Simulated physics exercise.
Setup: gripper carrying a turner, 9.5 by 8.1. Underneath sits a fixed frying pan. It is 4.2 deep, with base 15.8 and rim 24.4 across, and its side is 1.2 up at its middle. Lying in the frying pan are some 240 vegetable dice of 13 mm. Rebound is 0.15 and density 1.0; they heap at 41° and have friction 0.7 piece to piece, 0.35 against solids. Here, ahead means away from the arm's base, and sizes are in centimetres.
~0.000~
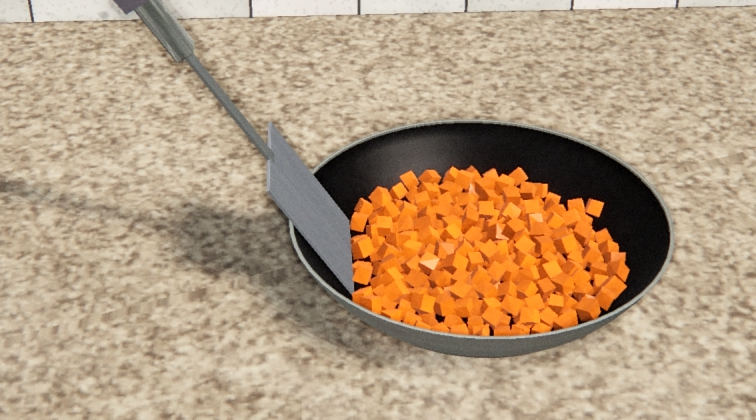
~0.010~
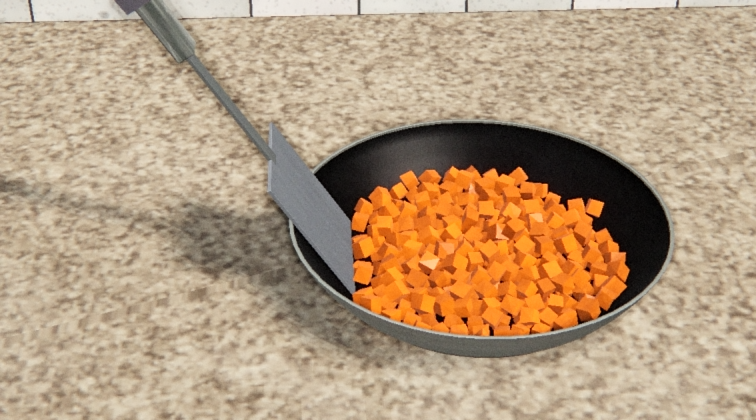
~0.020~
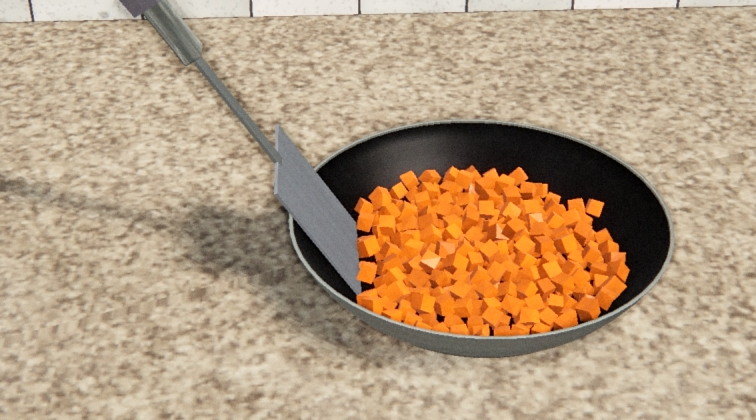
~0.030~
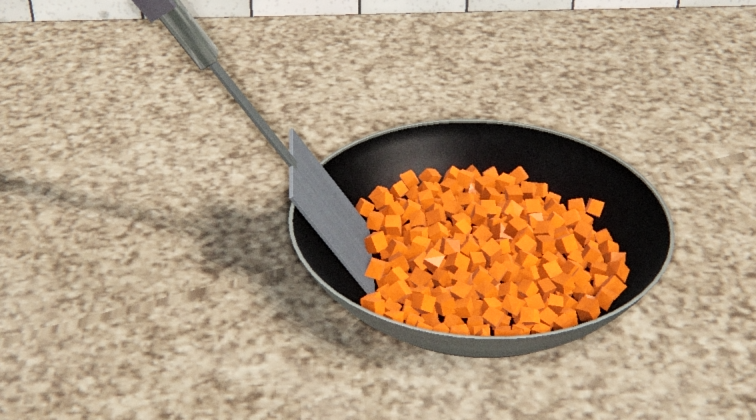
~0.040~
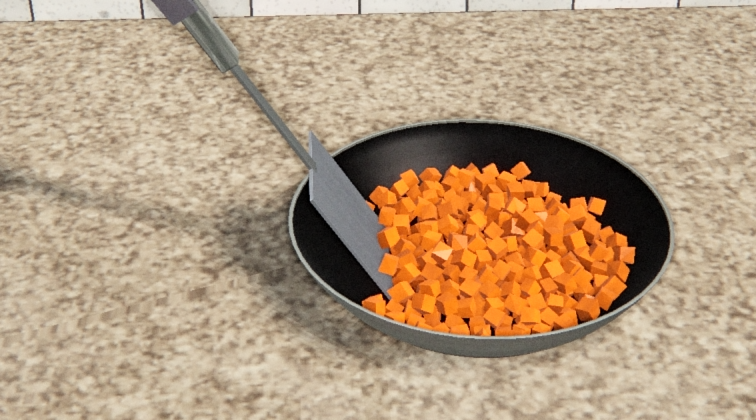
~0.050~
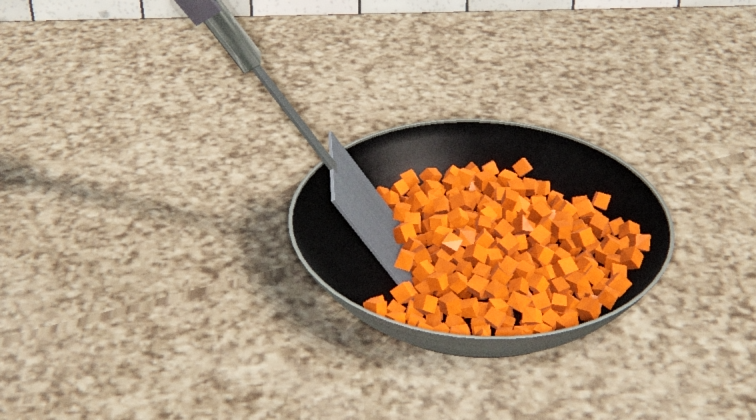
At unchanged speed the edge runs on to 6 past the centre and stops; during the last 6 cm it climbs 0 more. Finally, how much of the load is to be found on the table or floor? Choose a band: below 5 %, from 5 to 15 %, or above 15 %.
That share falls above 15 %.
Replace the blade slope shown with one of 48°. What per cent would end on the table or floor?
20 %.
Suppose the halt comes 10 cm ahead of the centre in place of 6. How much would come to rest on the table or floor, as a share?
It would come to roughly 55 percent.
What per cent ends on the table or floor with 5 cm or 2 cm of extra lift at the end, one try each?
Result: Approx. 20 % and 25 %, one try each.
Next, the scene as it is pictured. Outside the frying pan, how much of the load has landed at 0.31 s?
Share at that moment: Roughly 20 %.
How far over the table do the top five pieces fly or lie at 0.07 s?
Height: Some 5 cm.
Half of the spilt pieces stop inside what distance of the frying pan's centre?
Roughly 18 centimetres.
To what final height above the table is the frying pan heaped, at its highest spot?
Top of the heap: Roughly 5.5 cm above the table top.
After 0.07 s, sloping 58°, highest piece 6 above the table; 241 in the frying pan.
After 0.10 s, sloping 58°, highest piece 8 above the table; 238 in the frying pan, 3 on the blade or in flight.
After 0.31 s, sloping 58°, highest piece 6 above the table; 189 in the frying pan, 49 on the table or floor, 3 on the blade or in flight.
After 1.36 s, sloping 58°, highest piece 5 above the table; 189 in the frying pan, 52 on the table or floor.
At rest, 189 in the frying pan, 52 on the table or floor. That is 22 % on the table or floor.
